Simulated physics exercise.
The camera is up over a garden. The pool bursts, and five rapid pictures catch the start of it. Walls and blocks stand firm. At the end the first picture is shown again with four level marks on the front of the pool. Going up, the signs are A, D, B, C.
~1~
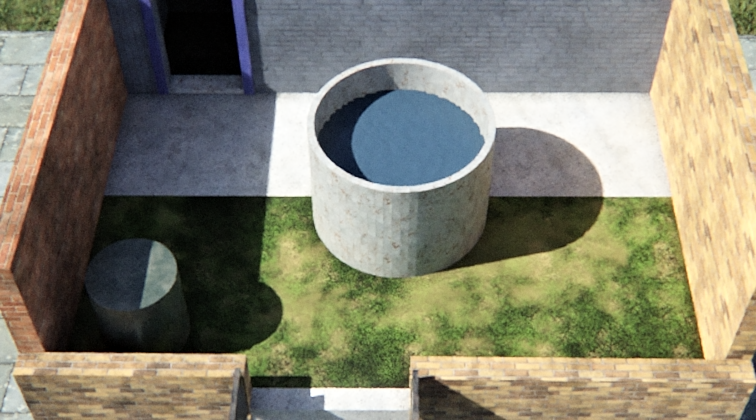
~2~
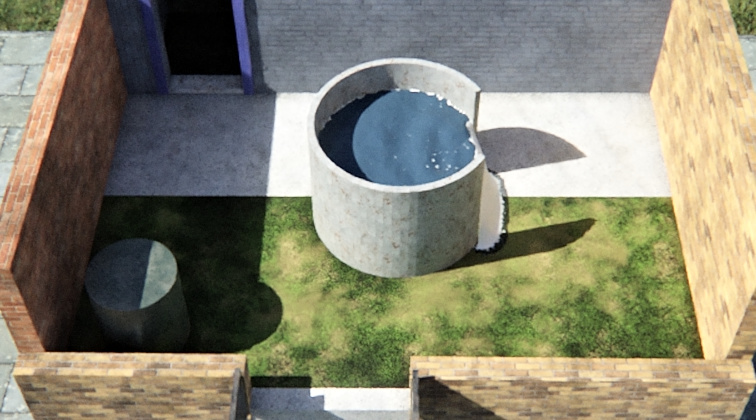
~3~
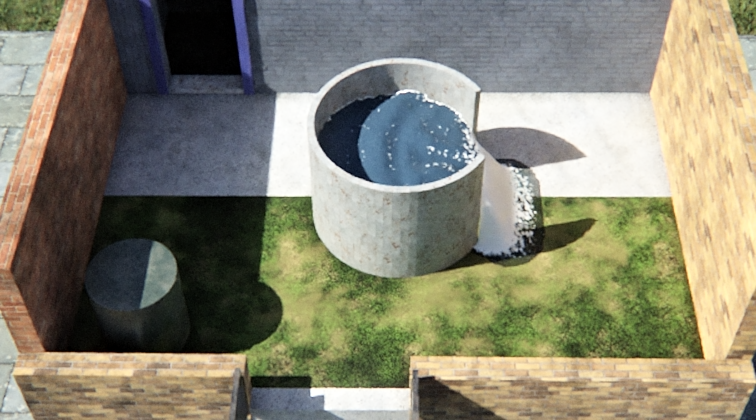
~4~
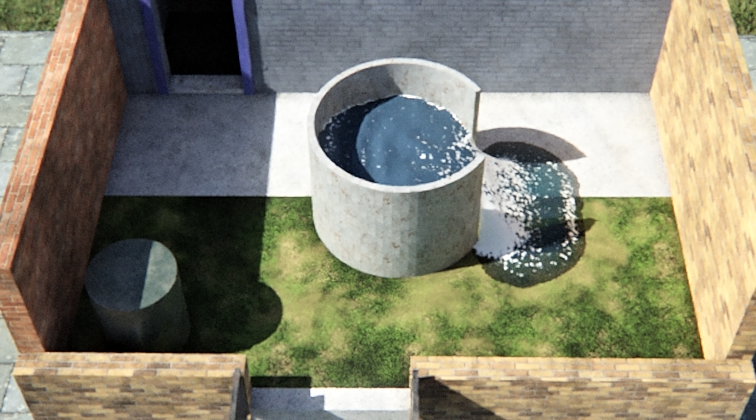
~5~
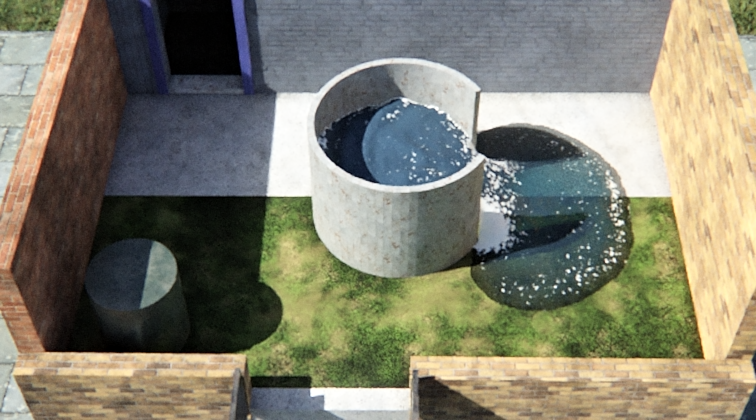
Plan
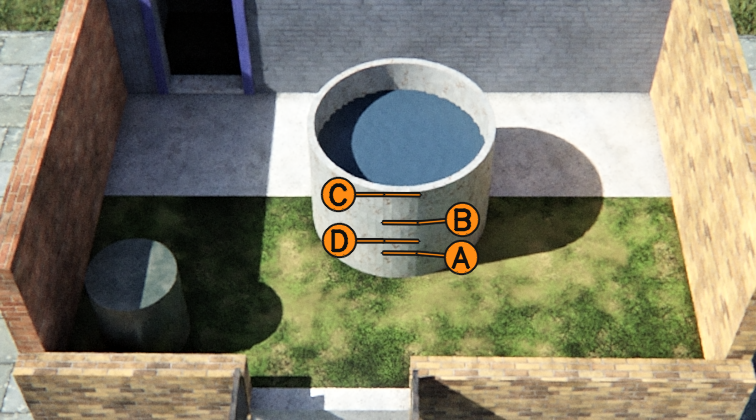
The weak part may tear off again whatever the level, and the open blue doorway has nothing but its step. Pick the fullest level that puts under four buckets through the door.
The answer is mark B.
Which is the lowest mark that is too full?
That is mark C.
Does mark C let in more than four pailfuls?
Yes, that goes wrong.
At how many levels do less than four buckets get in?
Three of the four.
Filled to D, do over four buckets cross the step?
No, not at all.
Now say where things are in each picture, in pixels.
In the first frame, water in the pool at rest, its middle at (401, 147); foot of the blue doorway at (207, 93); open gate at (328, 352).
In the second frame, front seen at (487, 248), 1 % of the ground wet.
In the third frame, front seen at (527, 252), 4 % of the ground wet.
In the fourth frame, front seen at (569, 262), 8 % of the ground wet.
In the fifth frame, front seen at (621, 258), 15 % of the ground wet.
On the marked copy, A at (400, 253); B at (400, 222); C at (401, 194); D at (400, 241); from the bottom up A, D, B, C.
With A, nothing gets over.
With B, a bucket or two gets in.
With C, about 10 bucketfuls get in.
With D, nothing gets over.
